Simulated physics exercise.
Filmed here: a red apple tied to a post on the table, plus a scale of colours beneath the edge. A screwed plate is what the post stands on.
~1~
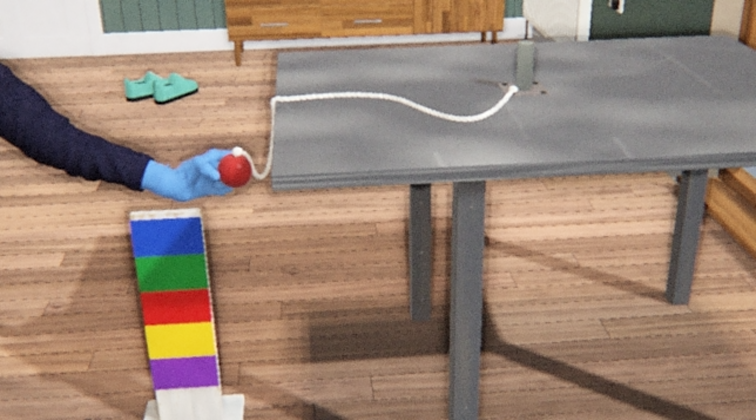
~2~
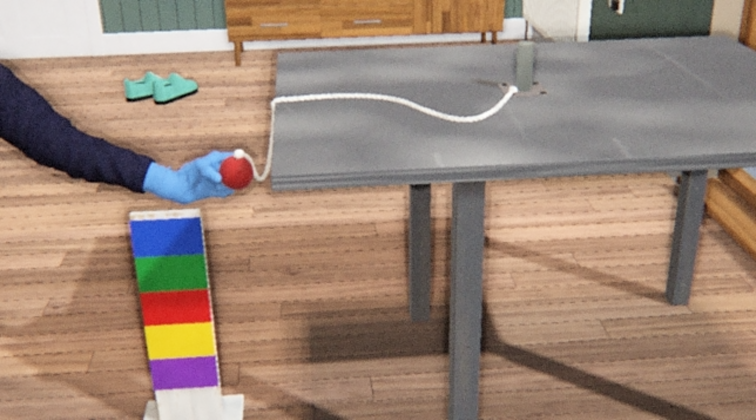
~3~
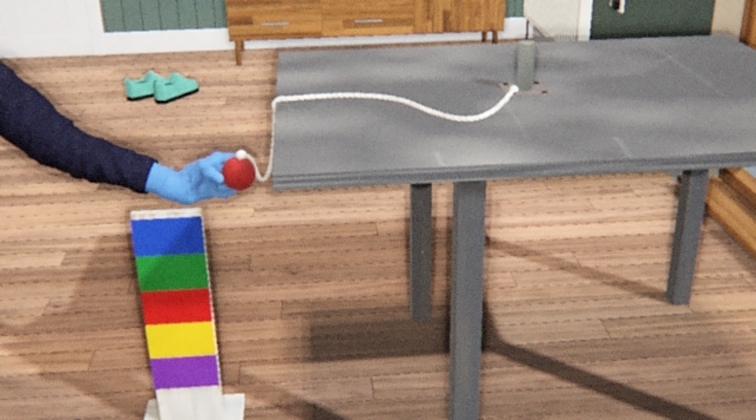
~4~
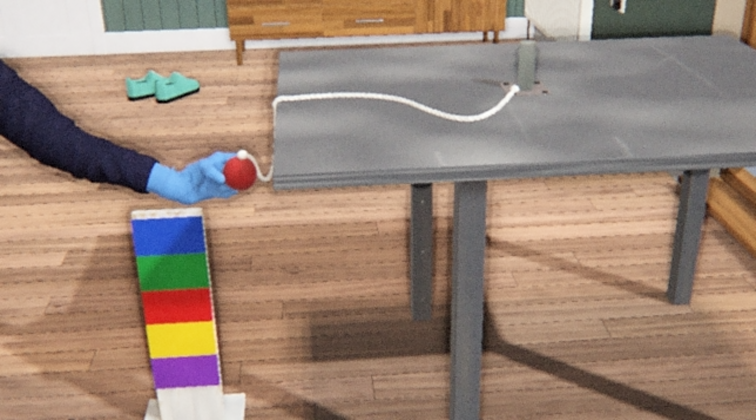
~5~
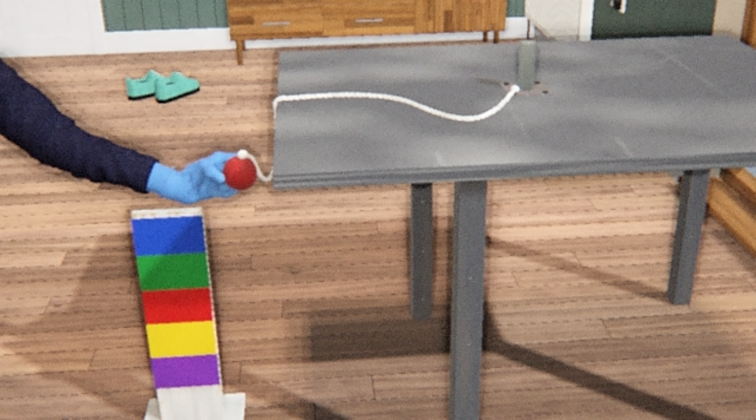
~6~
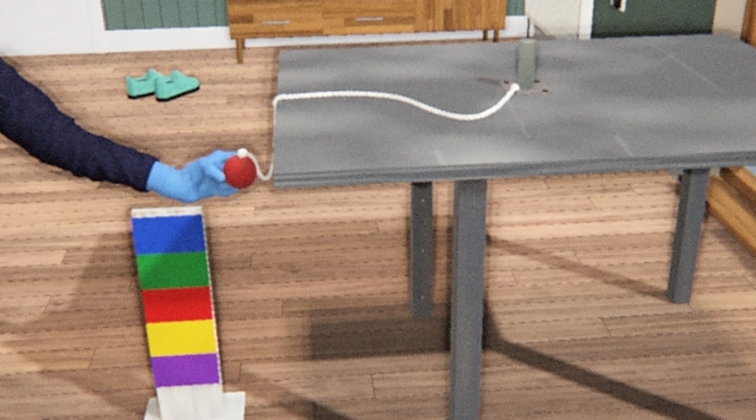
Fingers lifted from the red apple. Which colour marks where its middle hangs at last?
Yellow.
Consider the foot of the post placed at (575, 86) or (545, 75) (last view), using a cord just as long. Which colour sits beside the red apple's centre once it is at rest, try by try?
The first case gives red, the second gives red.
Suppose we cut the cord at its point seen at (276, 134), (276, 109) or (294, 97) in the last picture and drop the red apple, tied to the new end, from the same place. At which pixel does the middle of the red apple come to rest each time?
Estimated positions in order: (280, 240); (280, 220); (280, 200).
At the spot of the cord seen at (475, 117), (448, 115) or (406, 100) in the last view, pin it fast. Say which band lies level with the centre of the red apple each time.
Answer: Red, red and green, in that order.
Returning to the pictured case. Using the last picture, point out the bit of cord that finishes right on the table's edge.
Pixel (360, 94).
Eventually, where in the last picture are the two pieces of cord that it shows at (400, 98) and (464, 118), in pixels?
The first moves to (321, 108), the second to (406, 99).
A little later, apple near (311, 327); level with yellow.
Next, apple near (280, 328); level with yellow.
When it is over, apple near (292, 330); level with yellow. Its middle rests at the yellow band.
